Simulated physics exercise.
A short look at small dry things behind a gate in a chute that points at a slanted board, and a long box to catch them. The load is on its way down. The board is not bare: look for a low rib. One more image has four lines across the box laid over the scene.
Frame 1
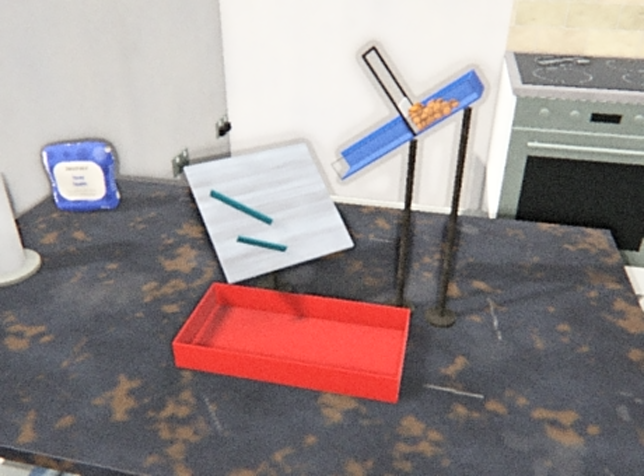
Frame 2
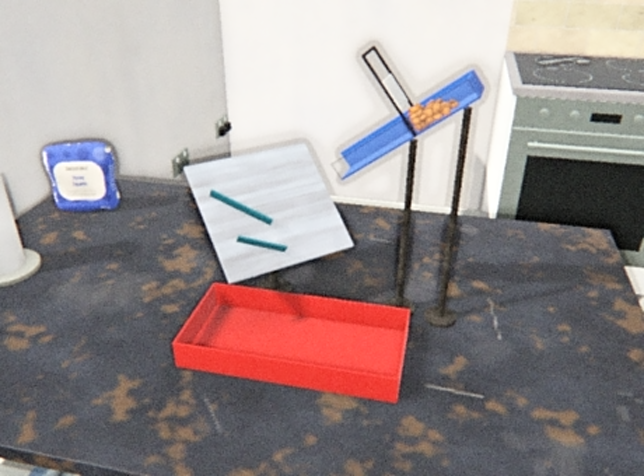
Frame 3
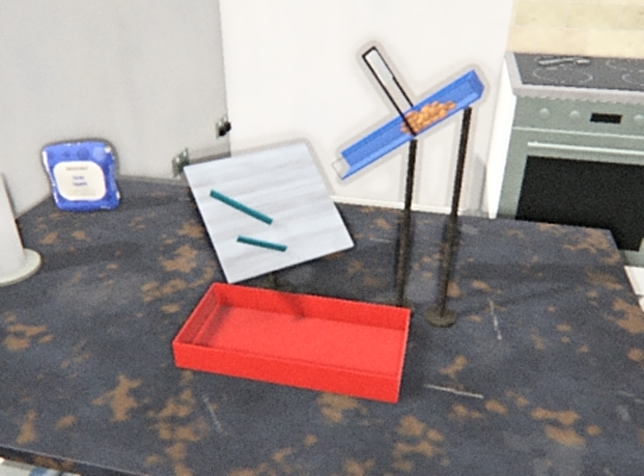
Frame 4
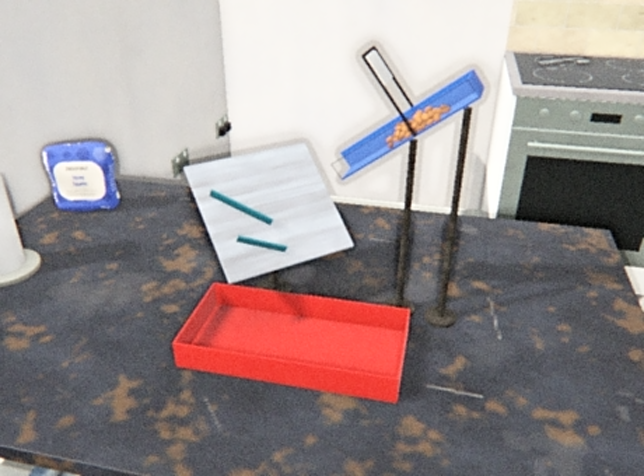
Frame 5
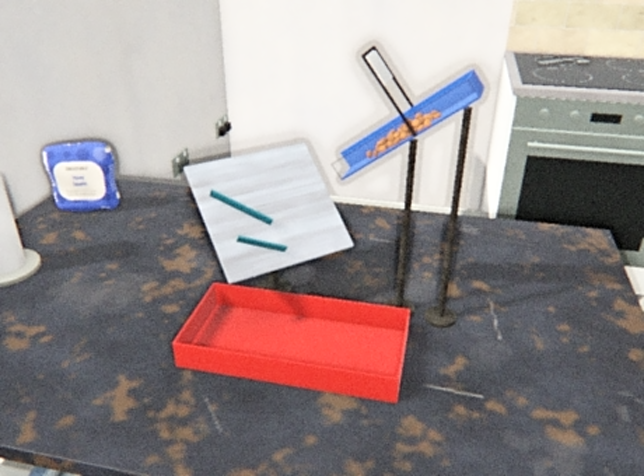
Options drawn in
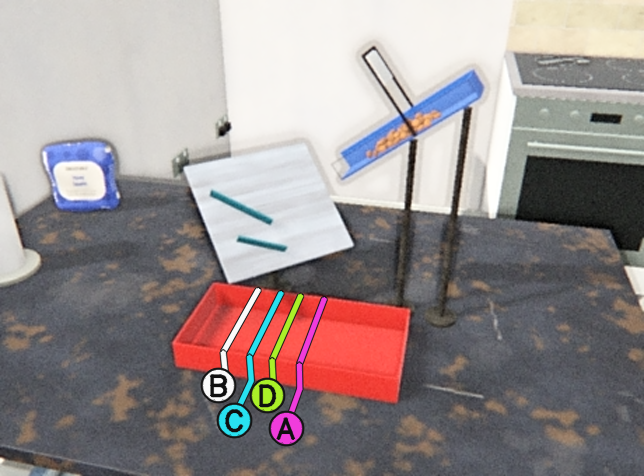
Small orange-brown pieces sliding down a tilted blue chute past a wire gate, above a slanted pale board and empty red box.
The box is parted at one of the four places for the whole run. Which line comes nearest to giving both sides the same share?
Choose A.
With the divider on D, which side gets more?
More lands on the right.
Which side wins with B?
The right side.
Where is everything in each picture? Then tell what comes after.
Load behind the gate at (429, 113), bits of cat kibble; lip of the chute at (346, 174), sloping fairly steeply, in the first frame.
Middle of the board at (271, 207), tilted fairly steeply; middle of its low edge at (295, 263); of its high edge at (248, 154), in the second frame.
Front corners of the box at (174, 343) and (398, 379), empty; front of the load at (405, 130), in the third frame.
Middle of the load at (417, 122); its front at (391, 145), about a third of the way to the lip; rib from (238, 236) to (288, 247); rib from (211, 190) to (273, 220), in the fourth frame.
Middle of the load at (406, 134); its front at (370, 155), about two thirds of the way to the lip, in the fifth frame.
On the marked copy, line A crosses the front rim at (299, 363); line B crosses the front rim at (223, 351); line C crosses the front rim at (249, 355); line D crosses the front rim at (272, 359).
With A, of what is caught, about half on the left of the divider, about half on the right.
With B, of what is caught, none on the left of the divider, all on the right.
With C, of what is caught, none on the left of the divider, all on the right.
With D, of what is caught, none on the left of the divider, all on the right.
